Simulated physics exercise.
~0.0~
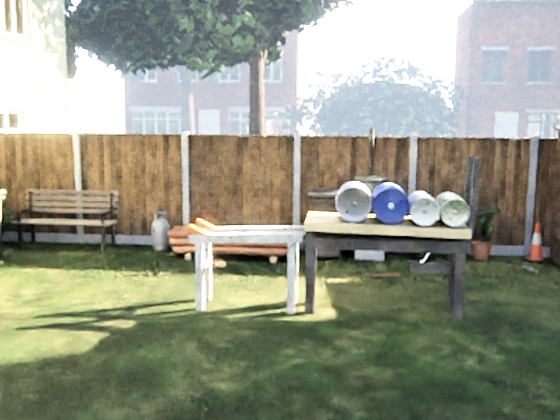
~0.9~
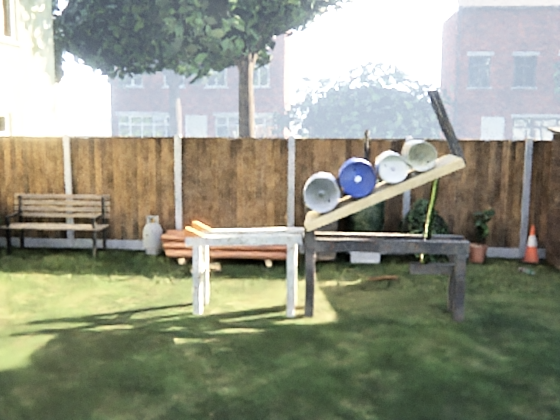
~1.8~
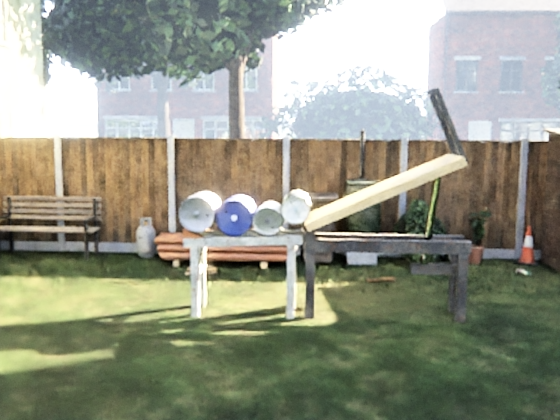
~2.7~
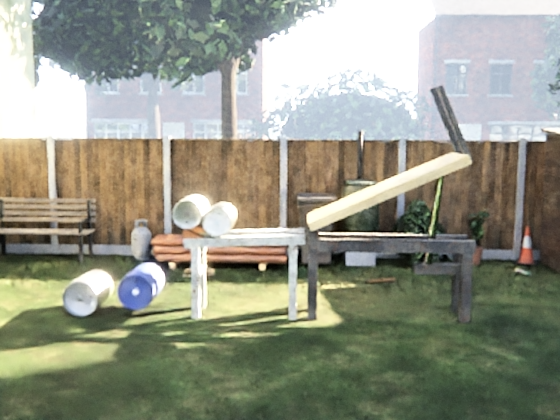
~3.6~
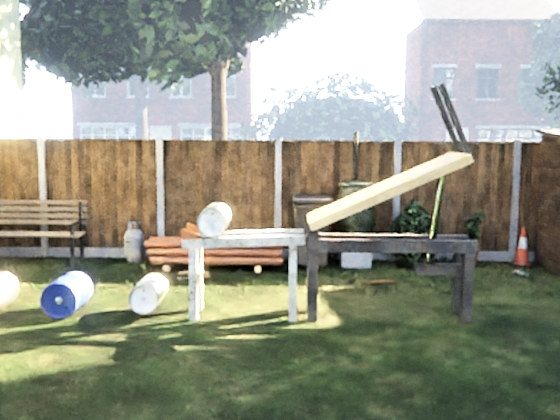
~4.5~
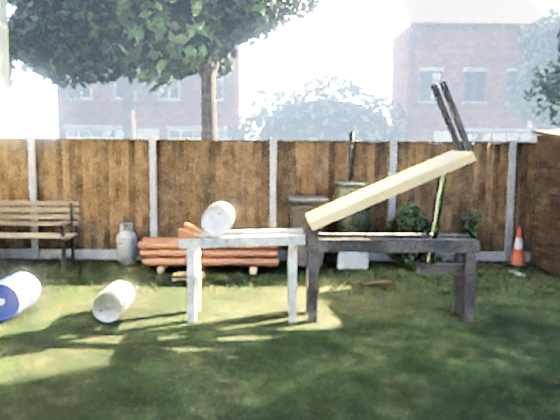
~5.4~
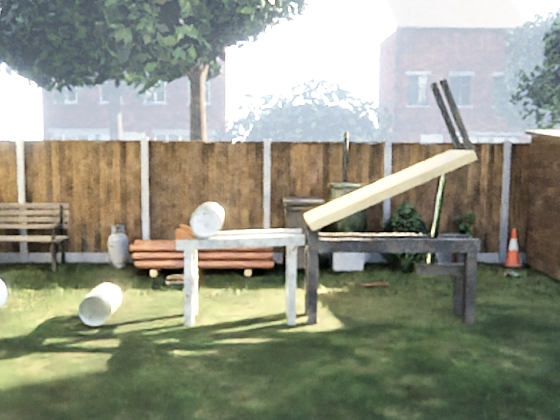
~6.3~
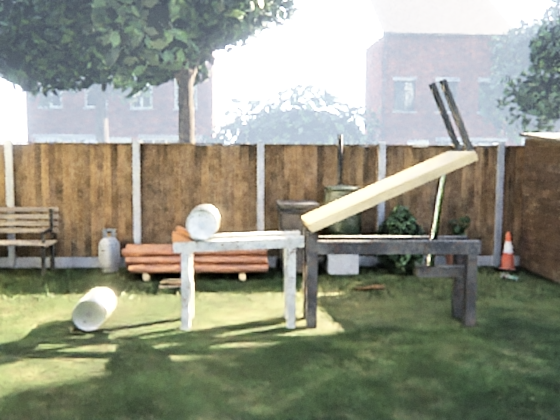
We see four drums, one of them blue, on a wooden platform in a fenced garden as it tilts up and they roll left onto a lower white table. Three drop off its left end onto the grass, the blue one rolling out of view, while one pale drum stays on the table.
